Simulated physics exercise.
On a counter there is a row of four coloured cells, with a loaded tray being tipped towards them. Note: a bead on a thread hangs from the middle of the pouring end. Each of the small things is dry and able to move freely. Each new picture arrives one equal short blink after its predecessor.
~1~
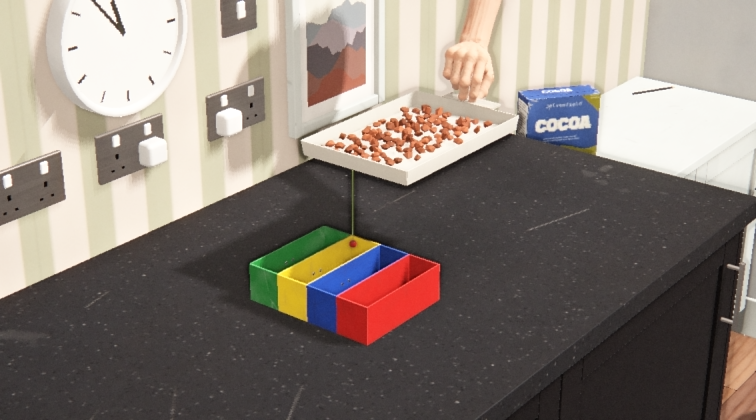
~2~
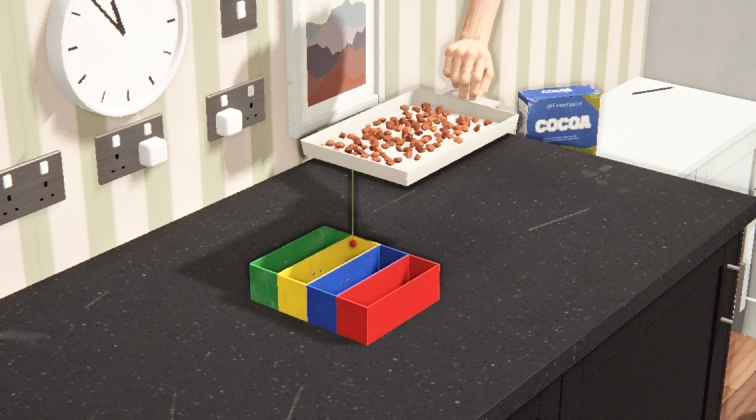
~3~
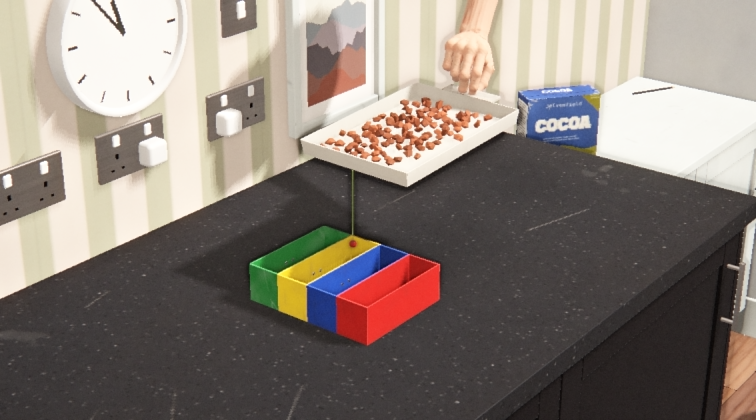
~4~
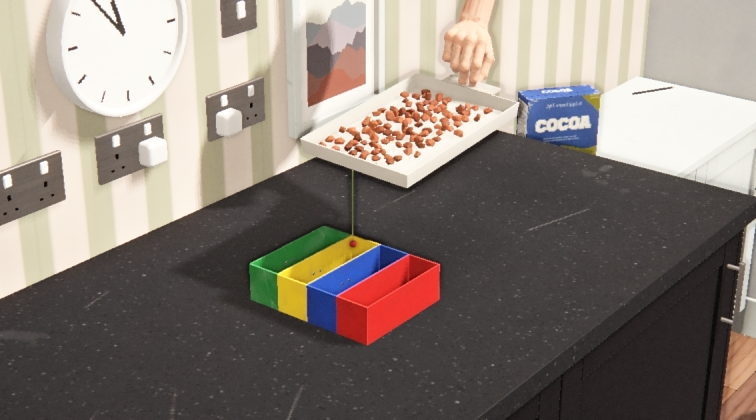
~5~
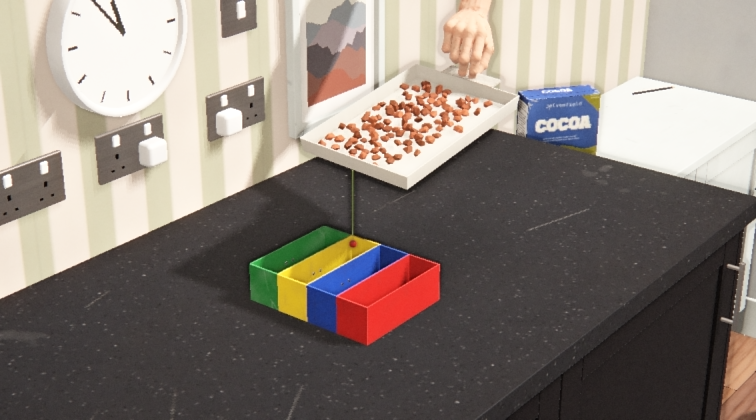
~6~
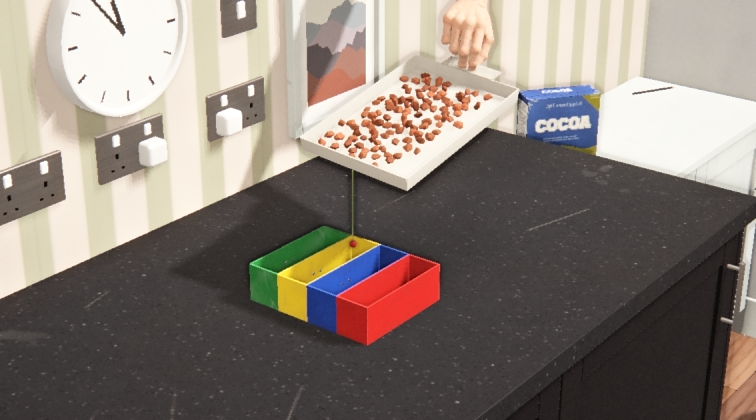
The video shows a hand holding a white tray of small reddish-brown pieces above a dark counter with green, yellow, blue and red compartments, gradually raising the tray's far end so it tilts slightly while the pieces shift a little.
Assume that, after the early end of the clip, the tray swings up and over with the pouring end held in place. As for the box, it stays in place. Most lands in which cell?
In the red cell.
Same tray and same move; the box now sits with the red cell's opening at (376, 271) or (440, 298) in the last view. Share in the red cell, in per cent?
Close to 50 in a hundred, then close to 0 in a hundred.
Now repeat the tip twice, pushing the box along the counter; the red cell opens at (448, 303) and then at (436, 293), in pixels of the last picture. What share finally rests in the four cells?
90 %, 100 %.
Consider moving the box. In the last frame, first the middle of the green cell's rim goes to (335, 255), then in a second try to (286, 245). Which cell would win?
That blue cell first, the red cell second.
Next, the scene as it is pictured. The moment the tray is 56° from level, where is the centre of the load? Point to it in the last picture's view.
(385, 155).
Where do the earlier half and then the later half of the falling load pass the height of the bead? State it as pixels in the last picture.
First half (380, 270); second half (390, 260).
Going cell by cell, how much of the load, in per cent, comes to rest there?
The green cell holds about 0 %, the yellow cell about 0 %, the blue cell about 30 % and the red cell about 70 %.
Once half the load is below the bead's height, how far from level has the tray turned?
Approx. reading: About 100°.
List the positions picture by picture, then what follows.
Corners of the pouring end at (304, 140) and (407, 170), level; middle of the load at (405, 134), bits of crushed brick; bead on its thread at (353, 244); green cell at (264, 283); yellow cell at (293, 294); blue cell at (322, 305); red cell at (352, 317), in the first frame.
Corners of the pouring end at (304, 140) and (407, 171), level; middle of the load at (405, 133), in the second frame.
Corners of the pouring end at (304, 139) and (407, 172), tipped barely, lowest at the right corner; middle of the load at (405, 130), in the third frame.
Corners of the pouring end at (303, 138) and (407, 173), tipped a little, lowest at the right corner; middle of the load at (405, 125), in the fourth frame.
Corners of the pouring end at (303, 137) and (406, 175), tipped a little, lowest at the right corner; middle of the load at (405, 121), in the fifth frame.
Corners of the pouring end at (303, 137) and (406, 177), tipped a little, lowest at the right corner; middle of the load at (405, 116); green cell at (264, 283); yellow cell at (293, 294); blue cell at (322, 305); red cell at (352, 317), in the sixth frame.
Soon after the last picture, tray tipped steeply; nearly all on the tray; a stray few falling or outside the box.
A little later, tray tipped right over; most on the tray; about a quarter in the red cell; a stray few in the blue cell; a small part falling or outside the box.
Later still, tray tipped past a quarter turn; about two thirds in the red cell; about a quarter in the blue cell; a stray few in the yellow cell; a small part falling or outside the box.
At rest, tray tipped past a quarter turn; about two thirds in the red cell; about a quarter in the blue cell; a stray few in the yellow cell; none in the green cell; a small part outside the box.
